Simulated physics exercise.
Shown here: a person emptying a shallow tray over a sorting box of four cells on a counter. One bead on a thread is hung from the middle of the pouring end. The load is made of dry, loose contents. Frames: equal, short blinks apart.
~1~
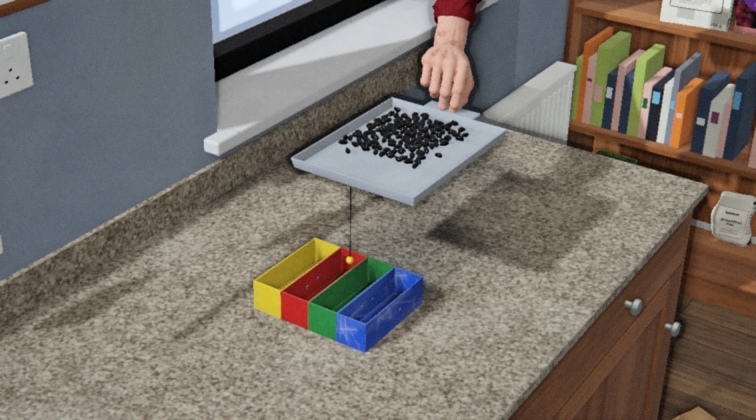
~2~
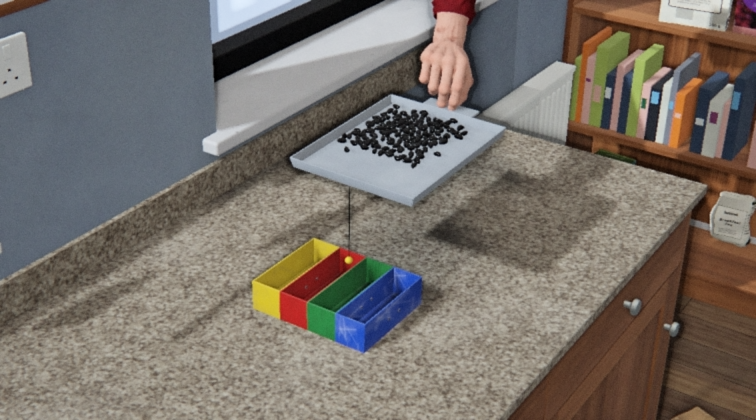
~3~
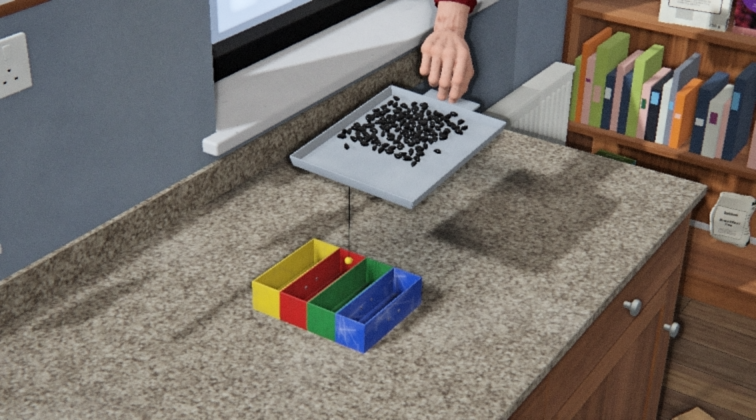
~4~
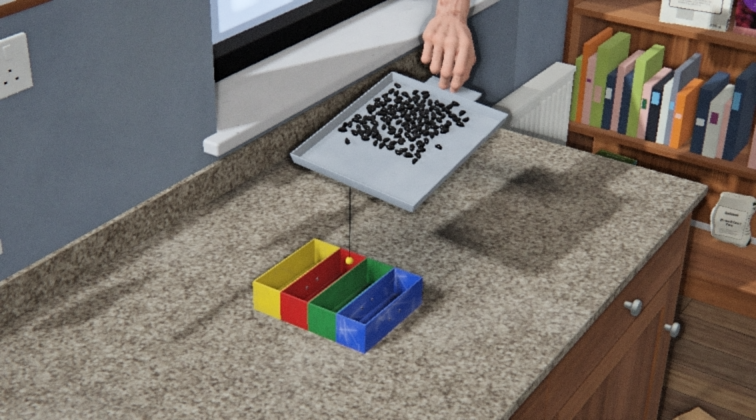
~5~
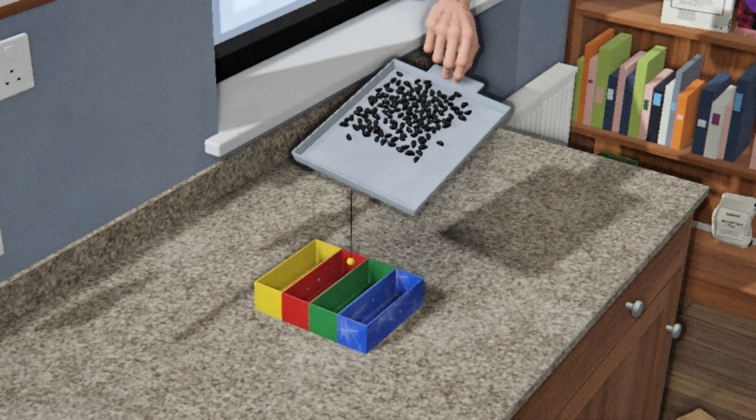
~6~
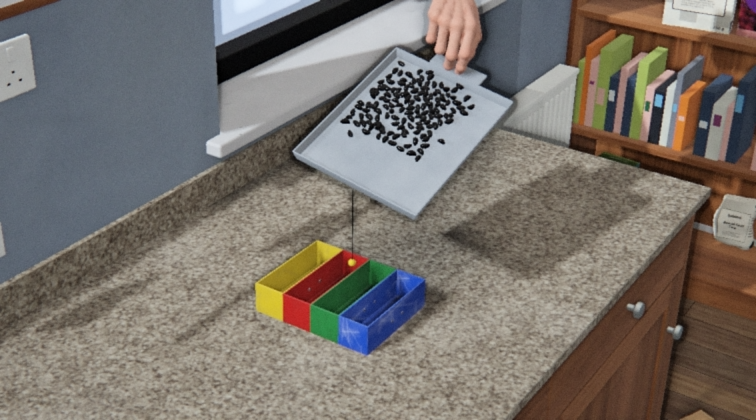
At the start, a hand holds a shallow grey tray of black beans level above a box with yellow, red, green and blue cells, a yellow bead hanging on a thread. The hand then gradually raises the tray's far side, and it slants toward its lower right corner, the beans still on it.
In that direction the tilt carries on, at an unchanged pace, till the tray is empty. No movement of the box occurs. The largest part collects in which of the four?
In the blue cell.
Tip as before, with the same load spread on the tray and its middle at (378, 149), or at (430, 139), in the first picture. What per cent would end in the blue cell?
In order, roughly 60 % and 50 %.
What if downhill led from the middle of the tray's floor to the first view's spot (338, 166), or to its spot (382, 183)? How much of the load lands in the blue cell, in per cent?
It comes to about 0 per cent the first time and about 40 per cent the second.
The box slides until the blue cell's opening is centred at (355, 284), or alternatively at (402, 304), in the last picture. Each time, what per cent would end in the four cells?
Near 0 and 80 percent respectively.
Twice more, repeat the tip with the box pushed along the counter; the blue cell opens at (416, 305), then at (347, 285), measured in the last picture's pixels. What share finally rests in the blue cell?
Roughly 60 per cent, and 0 per cent.
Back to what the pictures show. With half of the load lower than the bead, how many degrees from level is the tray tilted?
Reading: Some 80°.
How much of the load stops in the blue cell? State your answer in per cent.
About 30 per cent.
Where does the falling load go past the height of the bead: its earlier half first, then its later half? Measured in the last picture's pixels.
Roughly at (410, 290) first, and then at (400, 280).
Just after the last frame, tray tipped steeply; roughly two thirds on the tray; roughly a third falling or outside the box.
A moment on, tray tipped past a quarter turn; just a few on the tray; roughly a third in the blue cell; just a few in the green cell; roughly two thirds falling or outside the box.
Further on, tray tipped past a quarter turn; roughly a third in the blue cell; just a few in the green cell; roughly two thirds falling or outside the box.
When it is over, tray tipped past a quarter turn; roughly a third in the blue cell; just a few in the green cell; not one in the red cell; not one in the yellow cell; roughly two thirds outside the box.
